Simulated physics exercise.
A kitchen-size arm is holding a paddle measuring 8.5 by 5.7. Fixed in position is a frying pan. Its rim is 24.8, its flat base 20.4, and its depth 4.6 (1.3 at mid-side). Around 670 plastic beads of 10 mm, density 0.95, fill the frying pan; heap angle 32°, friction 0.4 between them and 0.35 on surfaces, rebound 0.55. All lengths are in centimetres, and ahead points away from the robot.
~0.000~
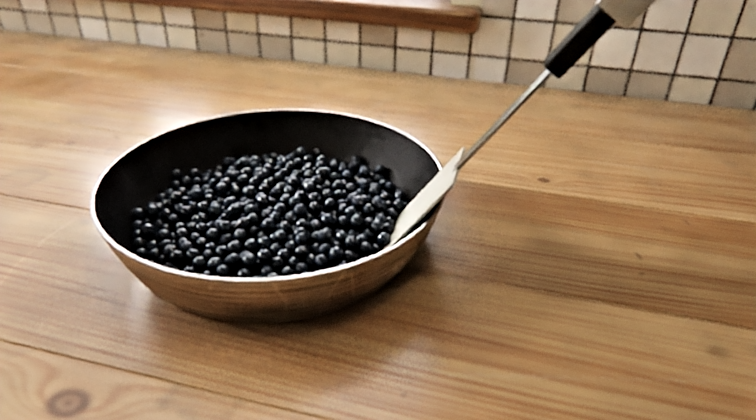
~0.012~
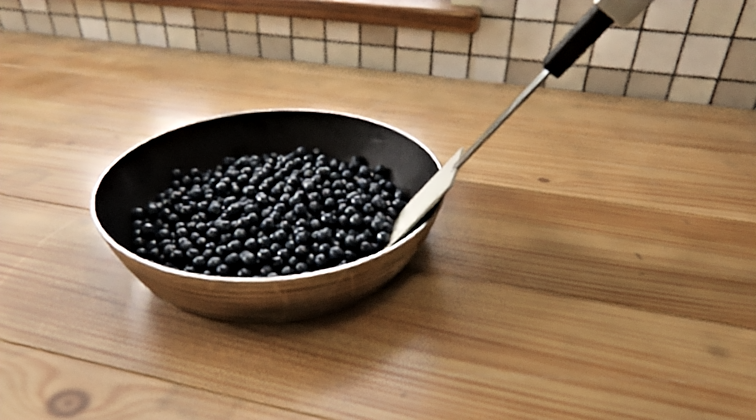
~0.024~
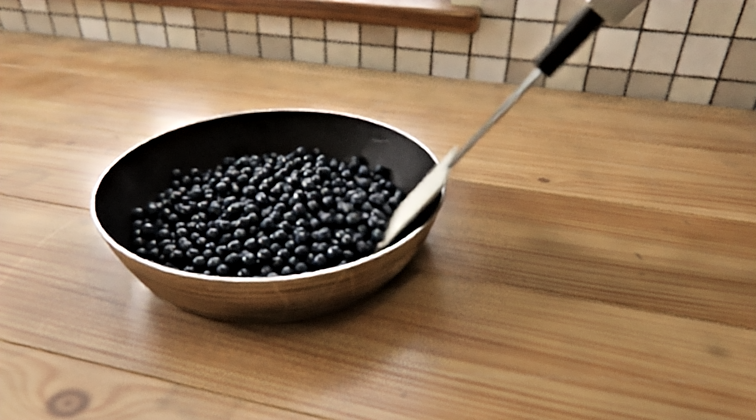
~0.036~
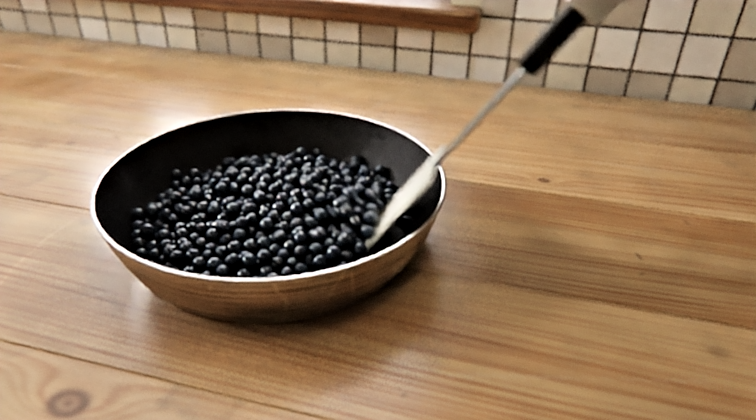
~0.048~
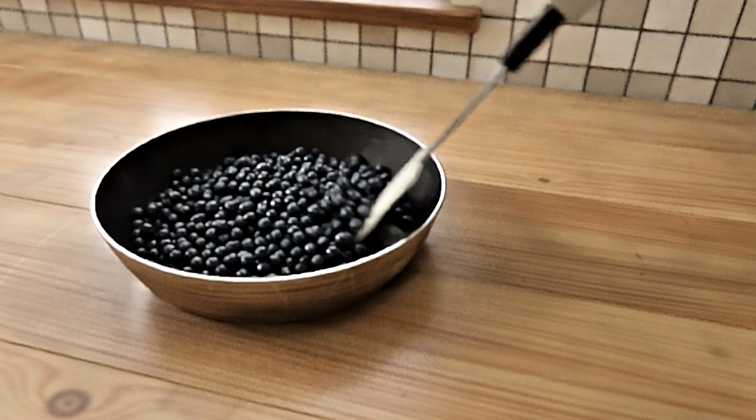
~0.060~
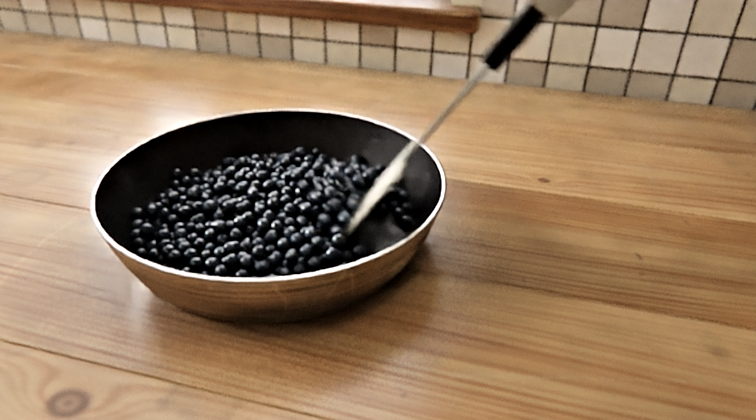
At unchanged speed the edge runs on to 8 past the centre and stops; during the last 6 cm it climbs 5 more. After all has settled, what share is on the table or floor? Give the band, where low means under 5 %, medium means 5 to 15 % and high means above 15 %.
Band: Medium.
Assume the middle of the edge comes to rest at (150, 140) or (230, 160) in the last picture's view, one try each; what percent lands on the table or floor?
About 10 and 5 per cent.
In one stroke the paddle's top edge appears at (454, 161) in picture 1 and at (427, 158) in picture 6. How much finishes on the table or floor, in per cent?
Off the vessel, on the table or floor: Some 0 percent.
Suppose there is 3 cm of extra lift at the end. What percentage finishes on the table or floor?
You'd expect near 10 percent of it there.
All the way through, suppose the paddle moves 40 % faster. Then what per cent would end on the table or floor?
It would be near 10 per cent.
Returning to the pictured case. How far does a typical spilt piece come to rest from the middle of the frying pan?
Looks like roughly 50 centimetres to me.
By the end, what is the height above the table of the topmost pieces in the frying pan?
4.0 cm.
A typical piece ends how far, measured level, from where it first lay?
Distance: Around 2 cm.
After 0.11 s, sloping 56°, highest piece 6 above the table; 674 in the frying pan.
After 0.16 s, sloping 56°, highest piece 7 above the table; 674 in the frying pan.
After 0.38 s, sloping 56°, highest piece 5 above the table; 610 in the frying pan, 64 on the table or floor.
After 1.43 s, sloping 56°, highest piece 4 above the table; 610 in the frying pan, 64 on the table or floor.
In the end, 610 in the frying pan, 64 on the table or floor. That is 9 % on the table or floor.
